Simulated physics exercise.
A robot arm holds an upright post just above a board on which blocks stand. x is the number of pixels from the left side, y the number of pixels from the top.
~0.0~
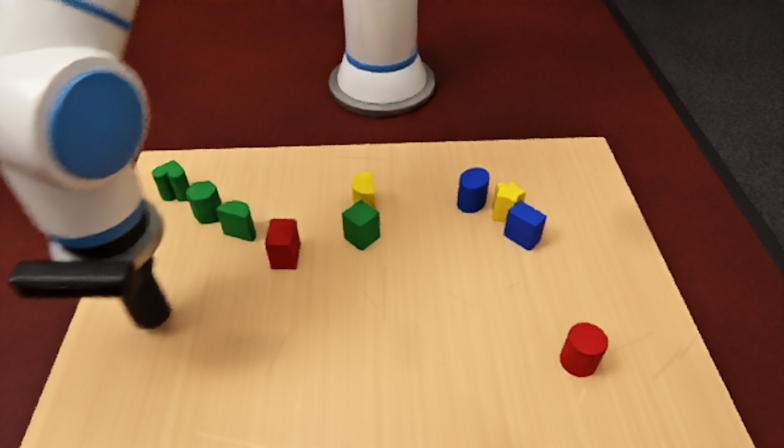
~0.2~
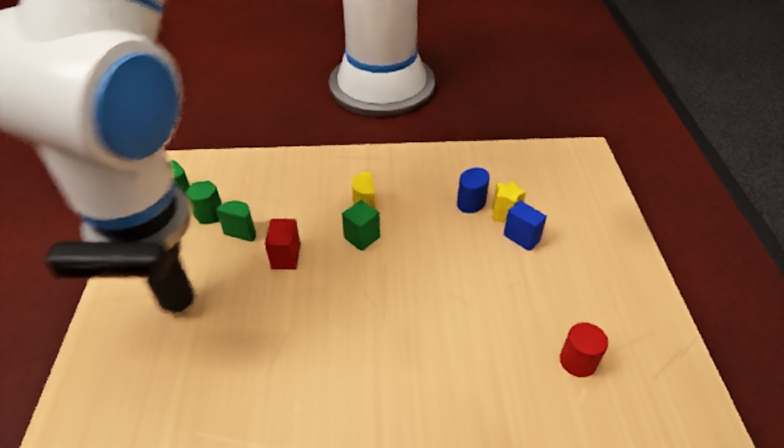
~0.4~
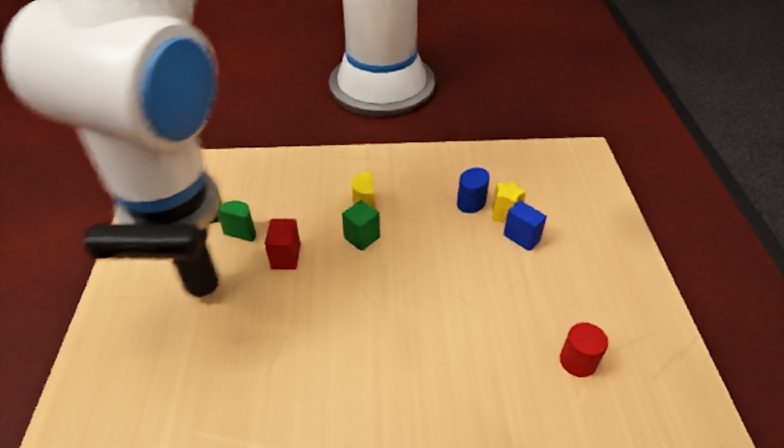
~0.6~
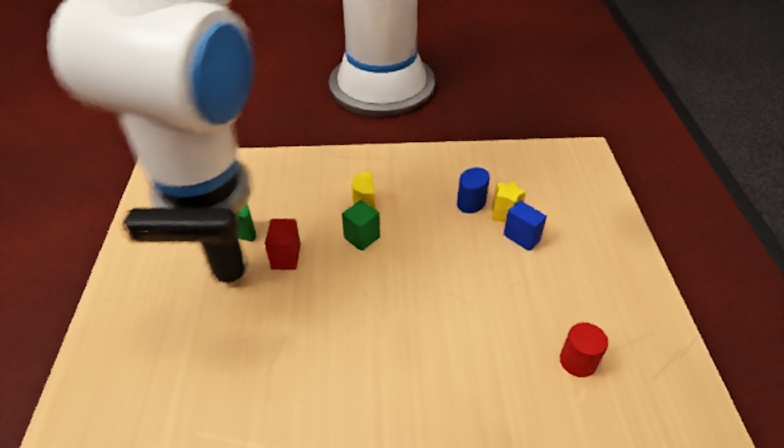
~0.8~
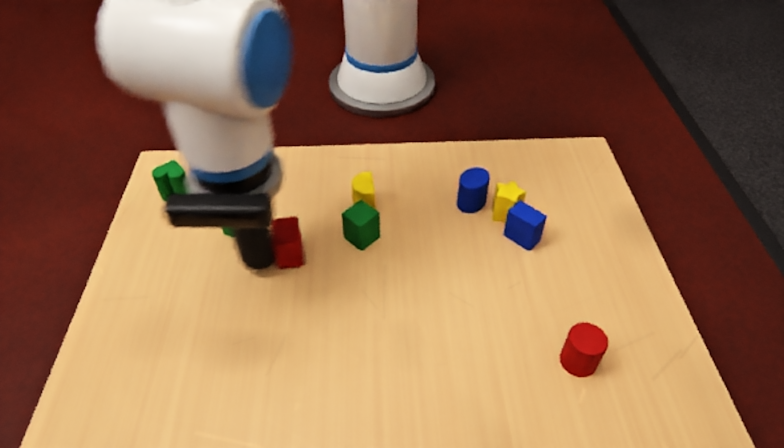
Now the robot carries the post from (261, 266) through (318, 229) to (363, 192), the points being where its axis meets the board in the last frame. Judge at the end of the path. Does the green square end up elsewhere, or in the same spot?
Gets moved.
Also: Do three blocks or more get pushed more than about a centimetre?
I believe so.
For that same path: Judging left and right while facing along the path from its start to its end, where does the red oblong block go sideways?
Its sideways move is to the right.
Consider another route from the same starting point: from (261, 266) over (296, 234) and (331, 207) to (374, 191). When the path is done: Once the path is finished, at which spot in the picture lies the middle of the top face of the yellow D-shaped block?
Around pixel (392, 181).
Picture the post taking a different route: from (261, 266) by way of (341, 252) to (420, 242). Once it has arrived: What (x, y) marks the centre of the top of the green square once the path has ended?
Near (393, 197).
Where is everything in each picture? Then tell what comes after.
The first frame shows post tip at (152, 315); block tops, green D-shaped block at (235, 208); red oblong block at (281, 231); green square at (360, 212); yellow D-shaped block at (364, 182).
The second frame shows post at (177, 299); blocks unchanged.
The third frame shows post at (202, 284); blocks unchanged.
The fourth frame shows post at (230, 270); blocks unchanged.
The fifth frame shows post at (258, 258); green D-shaped block hidden; red oblong block at (285, 230); green square at (360, 212); yellow D-shaped block at (364, 182).
What follows on the original path. One third of the way, post at (299, 233); red oblong block at (326, 209).
Two thirds of the way, post at (333, 208); red oblong block at (363, 191), turned 30° clockwise; green square at (383, 209), turned 55° clockwise; yellow D-shaped block at (380, 173), turned 40° anticlockwise.
At the end, post at (362, 184); green D-shaped block in place; red oblong block at (374, 187), turned 45° clockwise; green square at (387, 209), turned 70° clockwise; yellow D-shaped block at (391, 168), turned 60° anticlockwise.
